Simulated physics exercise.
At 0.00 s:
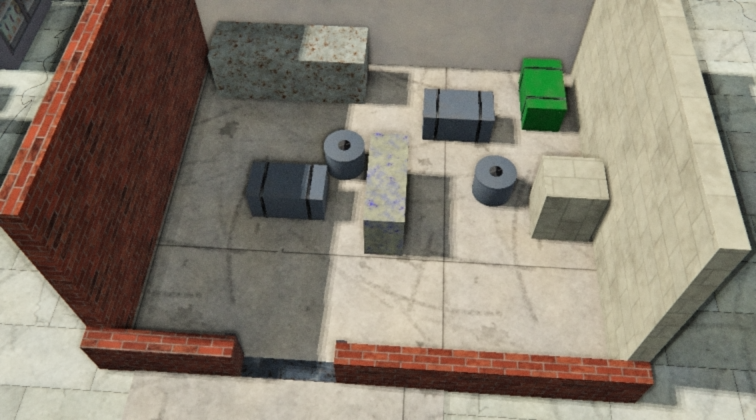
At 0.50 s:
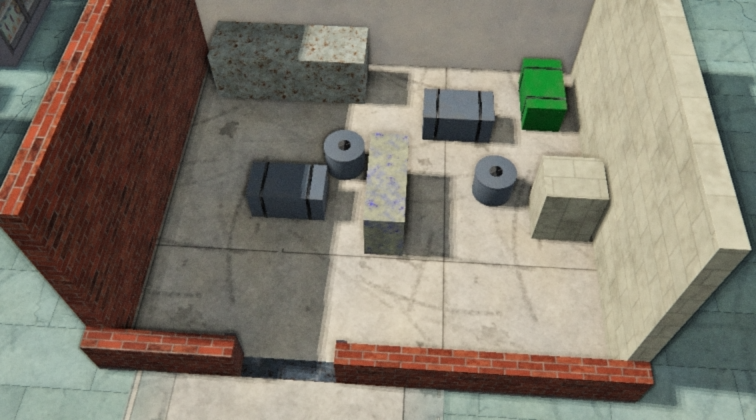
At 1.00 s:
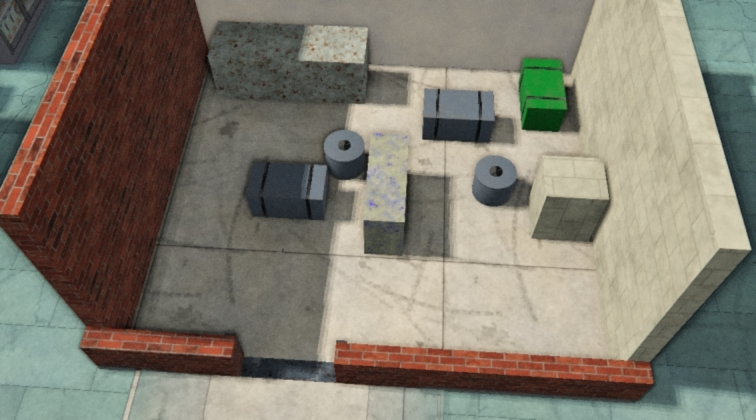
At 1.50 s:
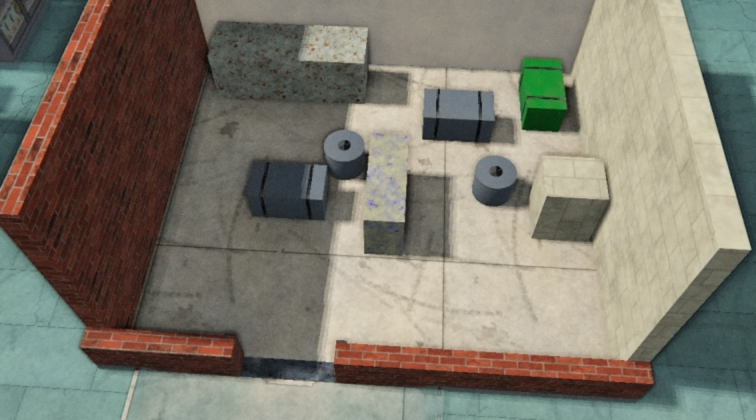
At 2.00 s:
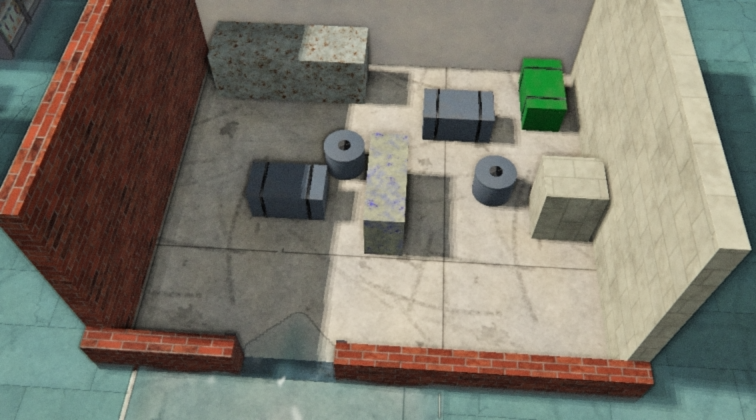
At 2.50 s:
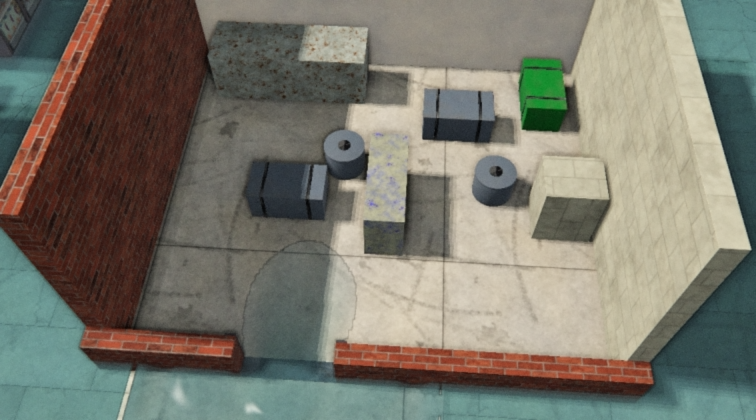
Water spreads over the pale paving outside a roofless ground-floor room, seen from above by a still camera, turning the ground blue-green around the brick and pale stone walls. Inside stand a green trunk at the back right, two dark grey trunks, two grey tubs and several stone blocks. Then a thin, clear sheet slips through the front gap and fans across the nearby floor, while every object stays still.
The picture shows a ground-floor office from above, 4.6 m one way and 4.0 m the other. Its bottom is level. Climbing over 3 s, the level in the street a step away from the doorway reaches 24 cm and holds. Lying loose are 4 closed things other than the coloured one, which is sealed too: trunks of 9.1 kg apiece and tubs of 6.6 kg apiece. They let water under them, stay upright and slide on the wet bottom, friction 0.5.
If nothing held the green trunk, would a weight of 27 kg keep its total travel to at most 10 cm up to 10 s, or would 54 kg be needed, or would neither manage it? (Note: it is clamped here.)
The heavier weight is required.
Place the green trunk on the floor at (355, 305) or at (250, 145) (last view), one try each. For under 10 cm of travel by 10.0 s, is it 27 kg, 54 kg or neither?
For the first spot only the heavier suffices, for the second only the heavier suffices.
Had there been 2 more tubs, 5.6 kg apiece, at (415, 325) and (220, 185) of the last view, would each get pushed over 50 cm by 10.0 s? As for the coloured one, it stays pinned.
Below, beyond.
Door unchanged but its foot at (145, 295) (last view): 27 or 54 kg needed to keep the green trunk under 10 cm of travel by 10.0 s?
If so, then the first option suffices.
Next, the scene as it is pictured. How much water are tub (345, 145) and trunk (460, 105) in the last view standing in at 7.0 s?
11 and 2 cm.
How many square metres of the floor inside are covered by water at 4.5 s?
Roughly 10.0 m2.
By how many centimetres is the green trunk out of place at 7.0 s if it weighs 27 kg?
It would be some 0 cm from its spot.
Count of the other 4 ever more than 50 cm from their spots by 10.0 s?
That adds up to 3.
After 3.5 s the green trunk would be 0 cm from its start with 27 kg and 0 cm from its start with 54 kg; 0 cm of water round it then.
After 4.5 s the green trunk would be 0 cm from its start with 27 kg and 0 cm from its start with 54 kg; 0 cm of water round it then.
After 7.0 s the green trunk would be 0 cm from its start with 27 kg and 0 cm from its start with 54 kg; 3 cm of water round it then.
After 10.0 s the green trunk would be 39 cm from its start with 27 kg and 1 cm from its start with 54 kg; 8 cm of water round it then.
